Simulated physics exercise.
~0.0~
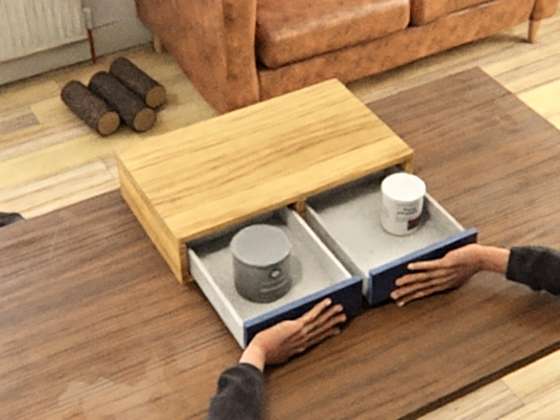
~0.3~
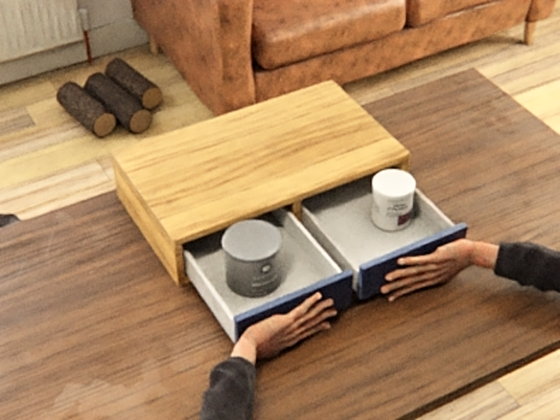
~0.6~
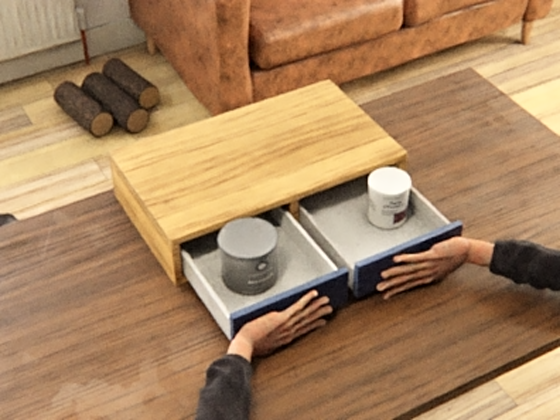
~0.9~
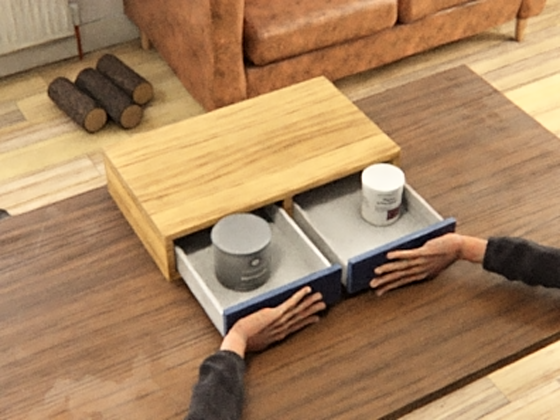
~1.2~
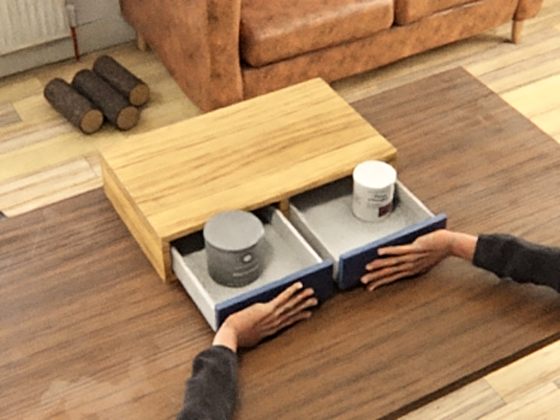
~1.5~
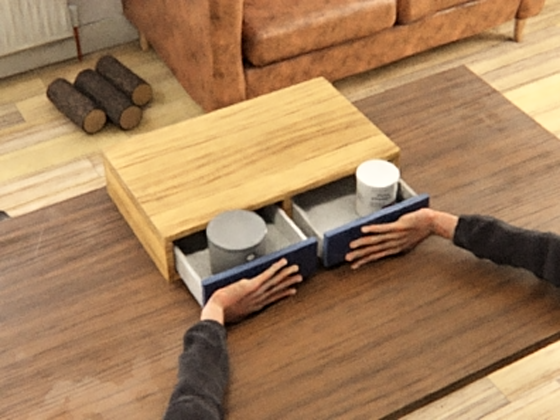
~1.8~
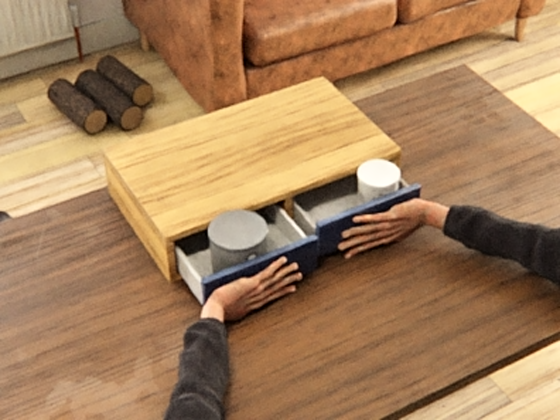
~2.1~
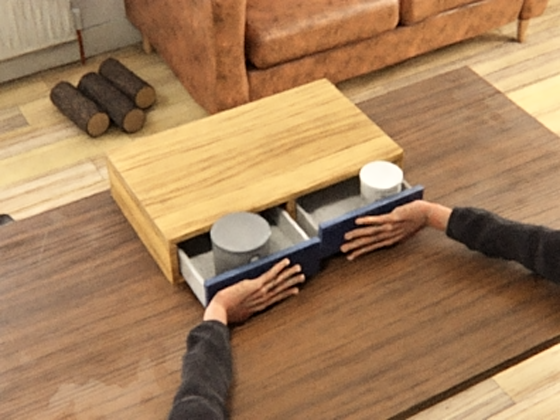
We see two hands resting on the fronts of two open drawers in a low wooden cabinet, one drawer holding a grey tub and the other a white pot. The hands push both drawers partway in, then stay against them, with both drawers still ajar.
